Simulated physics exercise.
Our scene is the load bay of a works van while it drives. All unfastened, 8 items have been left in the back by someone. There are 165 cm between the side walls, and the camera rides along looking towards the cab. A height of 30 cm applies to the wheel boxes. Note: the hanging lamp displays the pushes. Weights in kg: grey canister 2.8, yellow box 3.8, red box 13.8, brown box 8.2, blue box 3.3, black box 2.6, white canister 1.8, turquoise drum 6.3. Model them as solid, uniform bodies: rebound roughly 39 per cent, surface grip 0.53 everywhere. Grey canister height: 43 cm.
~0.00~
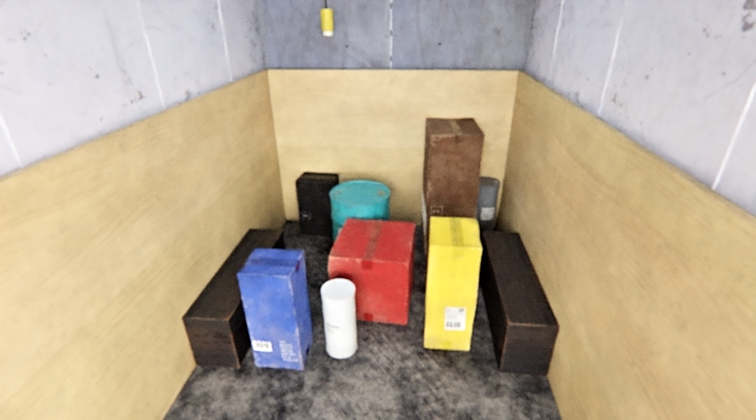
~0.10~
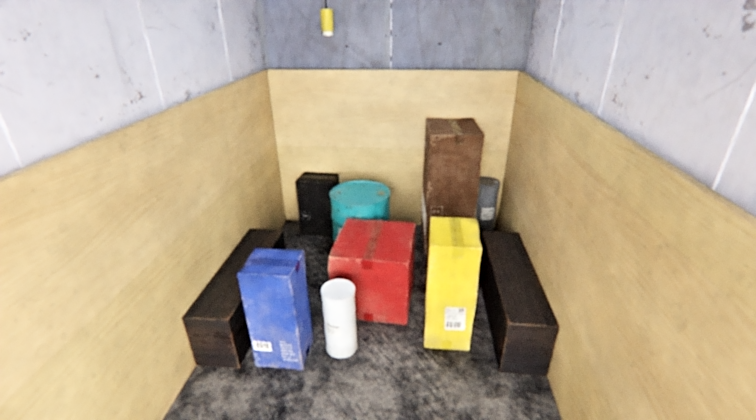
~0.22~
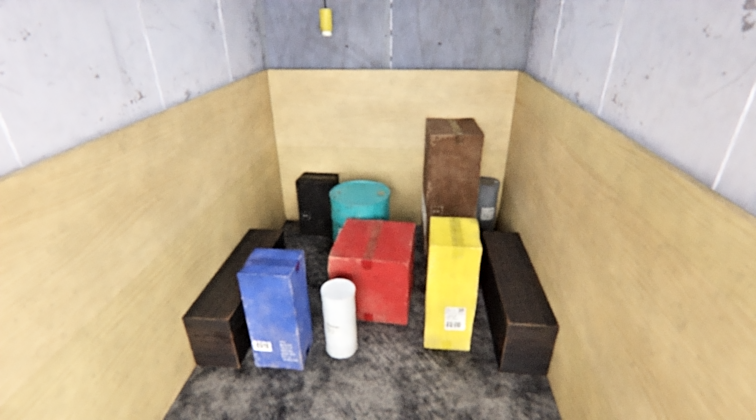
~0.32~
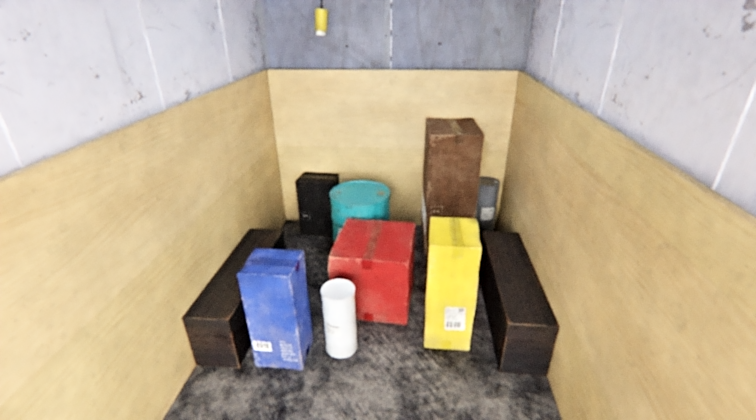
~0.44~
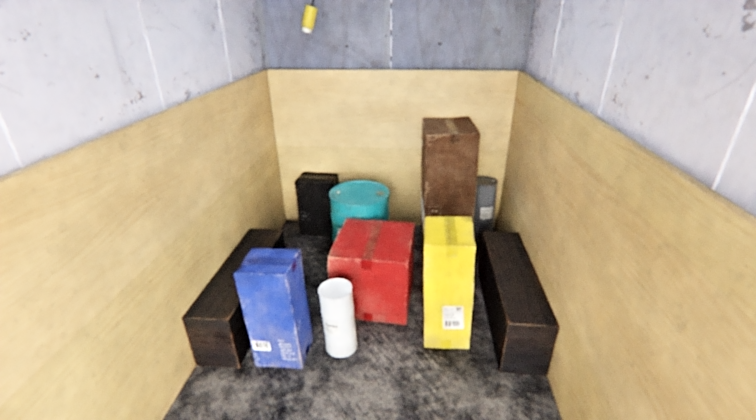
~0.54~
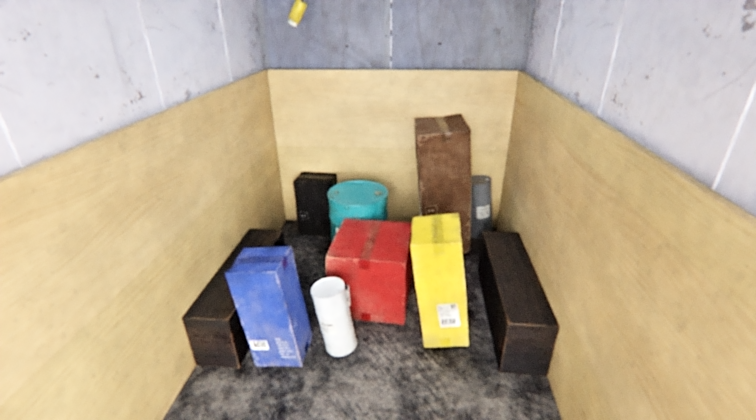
A yellow hanging lamp swings to the left above loose cargo in a van's load bay, seen from a slightly raised, unmoving view between wood-panelled sides. Blue and yellow boxes and a white canister stand in front, a red box in the middle, and a turquoise drum, black box, tall brown box and grey canister behind. After an almost still start, the upright items lean slightly left.
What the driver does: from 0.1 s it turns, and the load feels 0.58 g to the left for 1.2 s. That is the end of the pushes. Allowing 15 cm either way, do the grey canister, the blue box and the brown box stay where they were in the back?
Grey canister: No, it shifts; blue box: Yes, it stays; brown box: No, it shifts.
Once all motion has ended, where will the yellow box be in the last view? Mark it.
Near (389, 281).
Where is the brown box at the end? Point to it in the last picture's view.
At roughly (363, 189).
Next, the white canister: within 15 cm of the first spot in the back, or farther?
As for the white canister, it stays where it was.
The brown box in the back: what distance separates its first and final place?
Displacement: Approx. 58 cm.
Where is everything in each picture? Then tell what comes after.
The first picture shows steady run; grey canister (484, 209); blue box (279, 310); brown box (448, 188).
The second picture shows steady run; black box (319, 205); white canister (340, 319).
The third picture shows force 0.28 g left; yellow box (450, 284).
The fourth picture shows force 0.51 g left; red box (375, 269); black box (319, 205).
The fifth picture shows force 0.58 g left; yellow box (447, 283); white canister (339, 318).
The sixth picture shows force 0.58 g left; grey canister (480, 207) tilted 8°; blue box (273, 308) tilted 6°; brown box (442, 186) tilted 5°.
By 0.84 s, force 0.58 g left; brown box tilted 33° near (407, 183); grey canister tilted 34° near (466, 206); blue box tilted 17° near (265, 305).
By 1.14 s, force 0.38 g left; brown box tilted 45° near (373, 184); grey canister tilted 39° near (447, 206); blue box tilted 17° near (265, 305).
By 1.84 s, steady run; brown box tilted 43° near (363, 189); grey canister tilted 43° near (441, 209); yellow box tilted 40°.
When it is over (4.2 s), lying over in the back, grey canister, yellow box and brown box; not toppled but over 15 cm from the start, red box, black box and turquoise drum; the other 2 within 15 cm of the start. In the last view, grey canister near (446, 260), blue box near (283, 308).
